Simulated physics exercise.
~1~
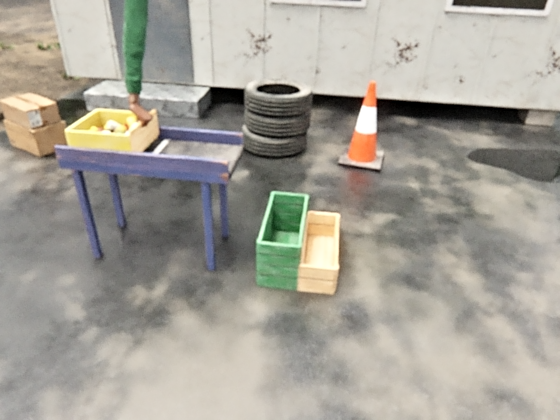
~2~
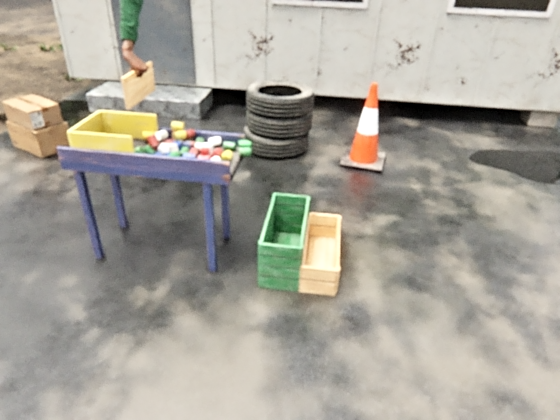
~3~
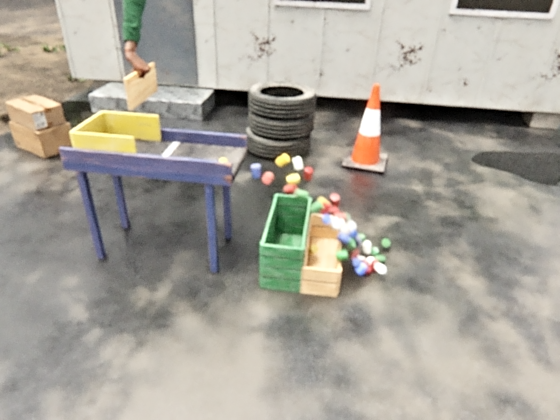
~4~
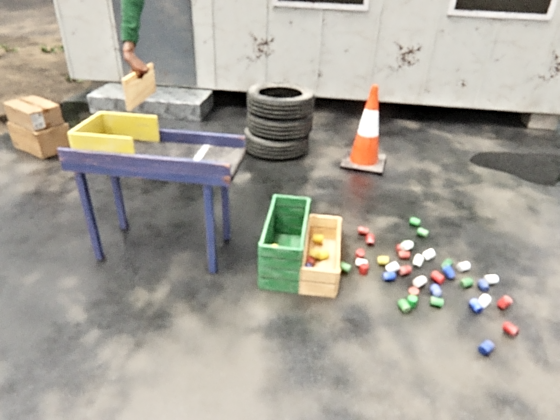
Colorful small jars sliding off a raised belt as a hand lifts the gate, a few landing in the wooden tub, most scattering beyond.
